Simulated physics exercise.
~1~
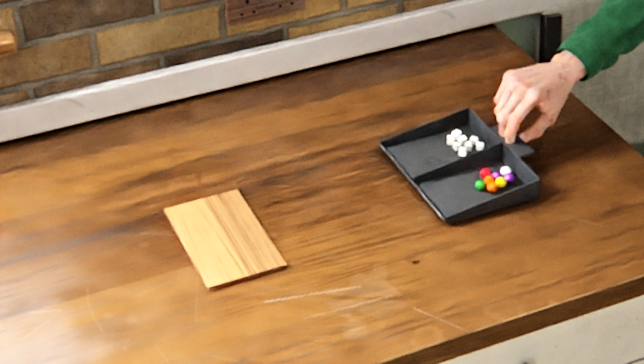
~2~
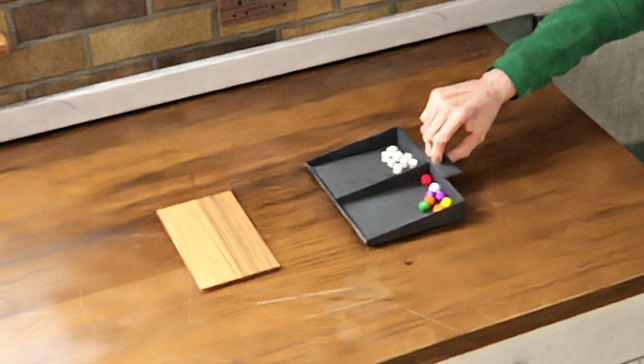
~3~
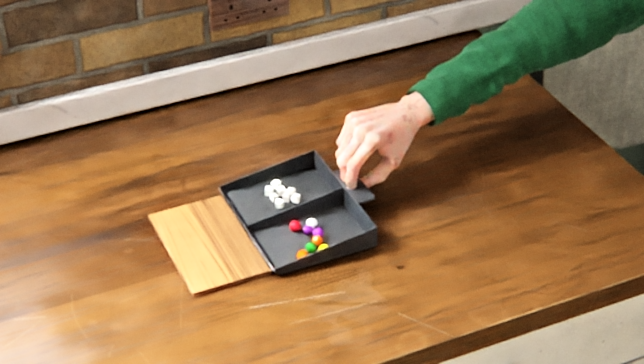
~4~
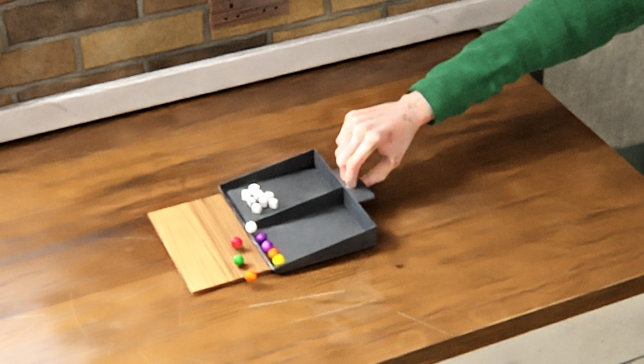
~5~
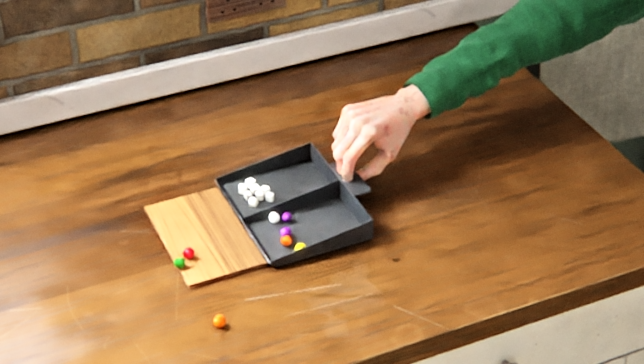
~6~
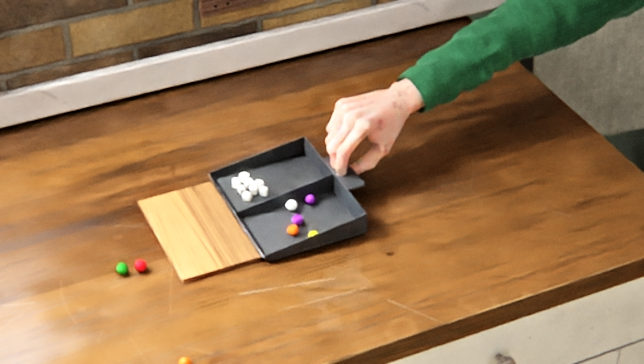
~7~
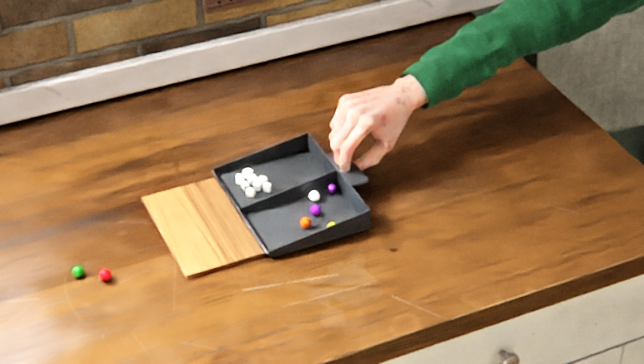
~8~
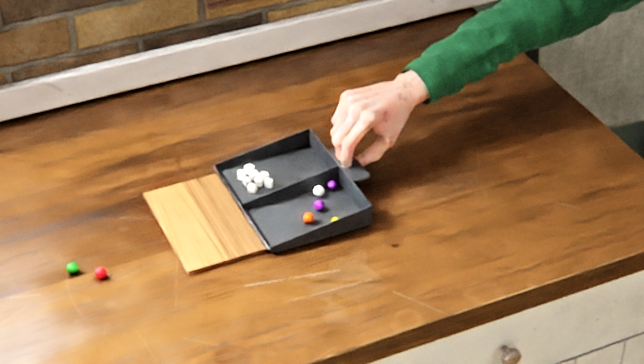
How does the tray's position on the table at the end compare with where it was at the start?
At the start the tray sat towards the right side of the table, with a gap between it and the flat board. By the end it was farther left, resting up against the board.
